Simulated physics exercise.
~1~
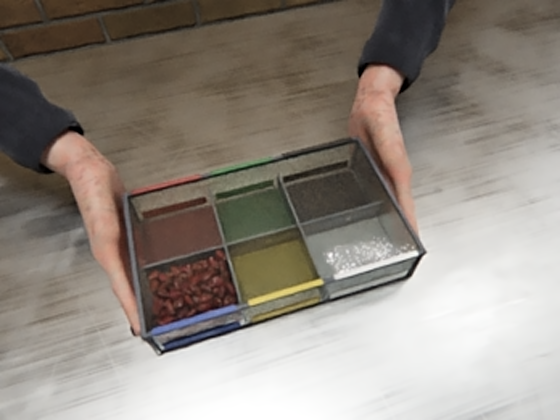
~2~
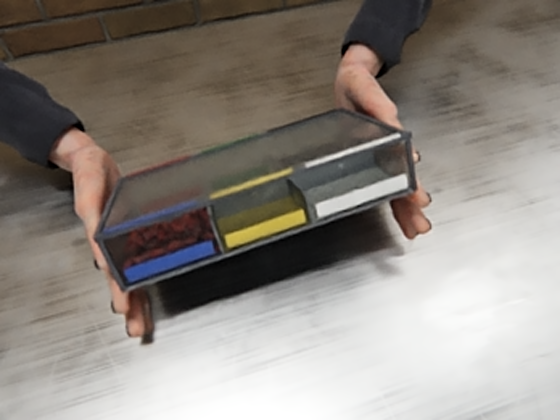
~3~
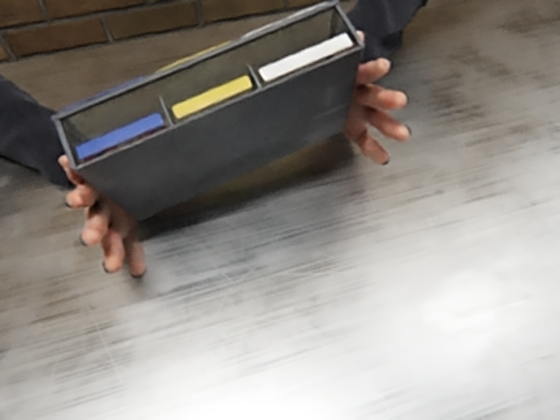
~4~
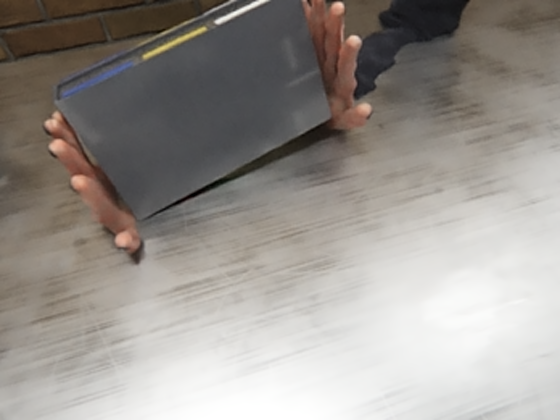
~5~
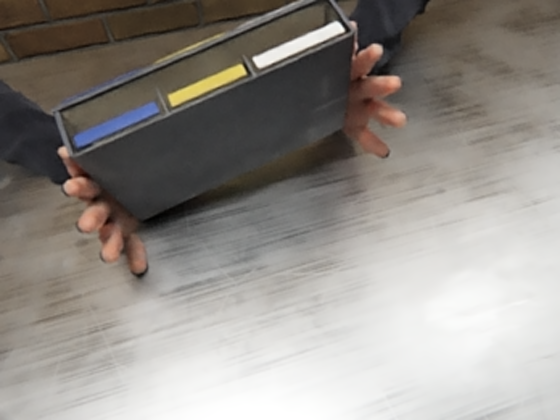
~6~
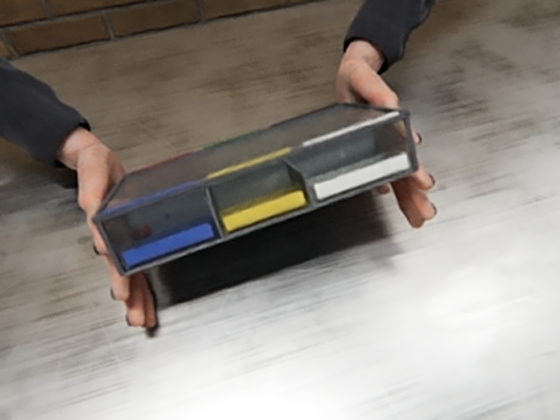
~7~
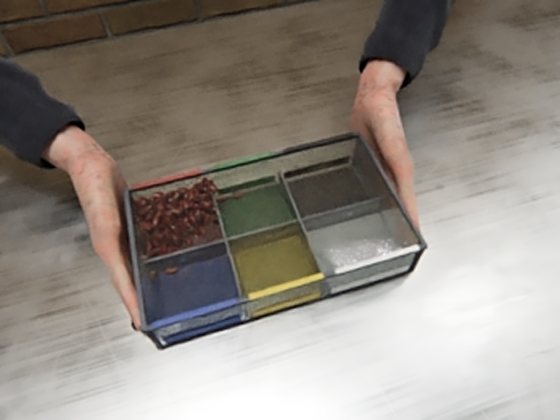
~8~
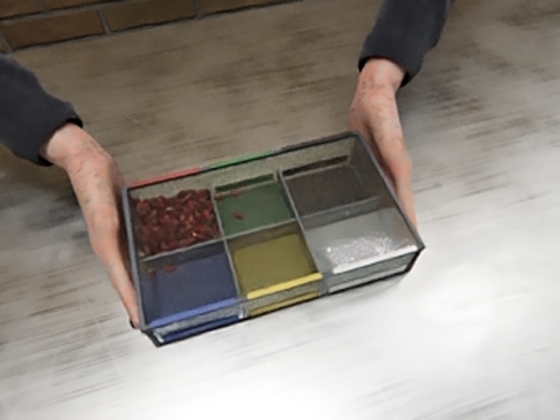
On a pale, streaky surface by a brick wall, two hands tipped a clear-lidded box of colored compartments up until its dark underside showed, then laid it back down, and the reddish beans from the blue compartment ended up almost entirely in the red one.
